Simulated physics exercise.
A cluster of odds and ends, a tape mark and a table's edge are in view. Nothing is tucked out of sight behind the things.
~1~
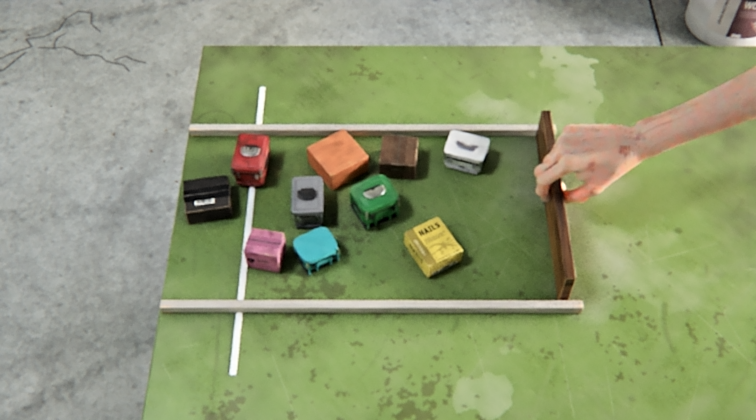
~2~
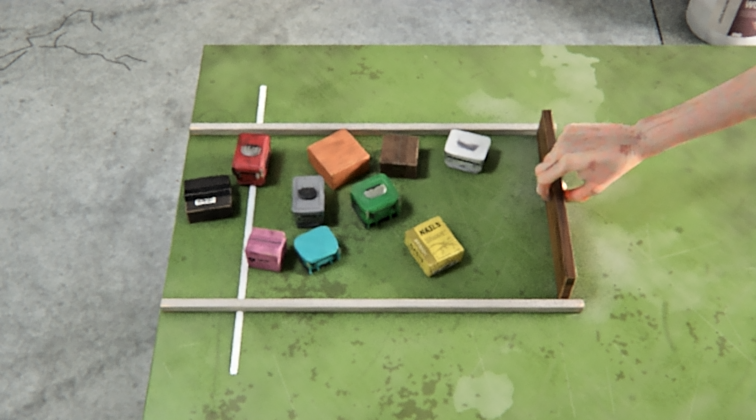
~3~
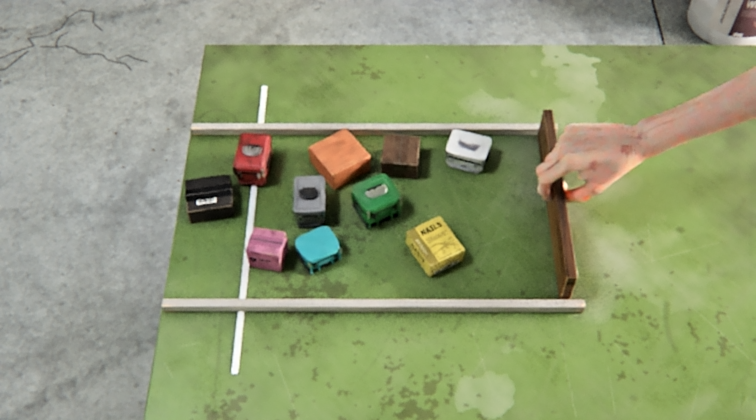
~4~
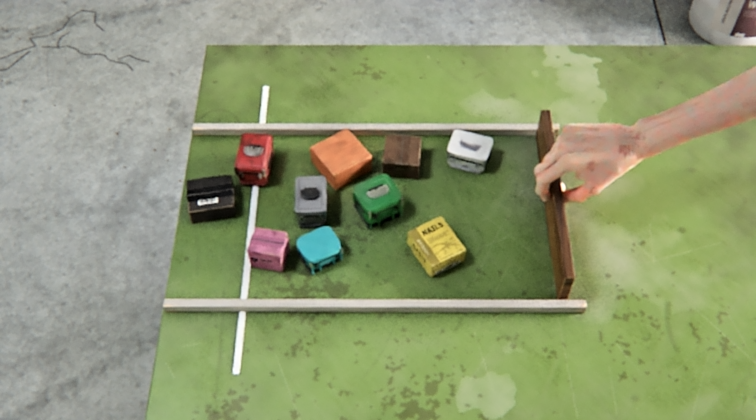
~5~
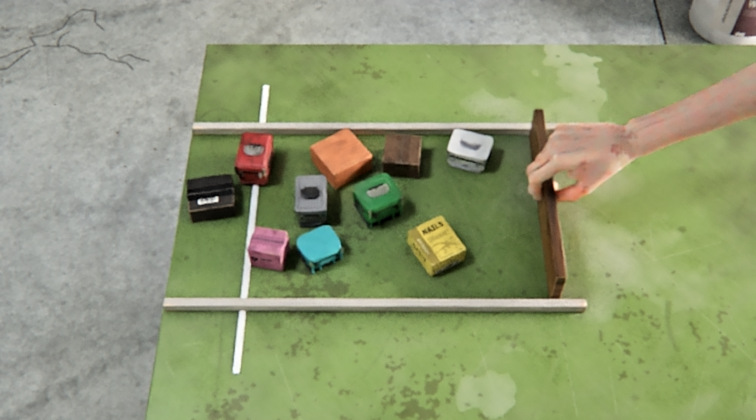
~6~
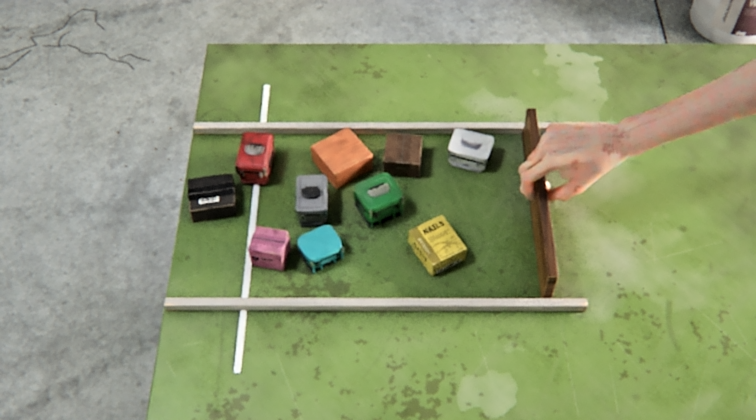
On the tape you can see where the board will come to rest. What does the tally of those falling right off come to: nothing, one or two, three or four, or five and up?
Falling ones: Three or four.
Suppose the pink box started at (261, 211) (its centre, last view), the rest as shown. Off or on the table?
From that start the object does not stay.
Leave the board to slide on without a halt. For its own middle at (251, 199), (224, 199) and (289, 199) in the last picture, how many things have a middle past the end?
Going through the three places, I get 4, 7 and 1.
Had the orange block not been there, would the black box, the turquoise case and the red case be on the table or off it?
Black box: Over the edge; turquoise case: Still there; red case: Over the edge.
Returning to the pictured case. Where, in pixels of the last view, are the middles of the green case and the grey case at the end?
Green case at about (234, 192), grey case at about (199, 200).
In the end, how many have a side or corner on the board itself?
Counting them up gives 3.
Soon after, none off yet; black box at rest near (212, 198); red case at rest near (256, 159); pink box at rest near (270, 249).
Then, none off yet; black box moved a little near (192, 202); red case moved about its own width near (209, 157); pink box moved about its own width near (248, 247).
At rest, the number that fall off is three or four; fallen, orange block, pink box, red case and black box.
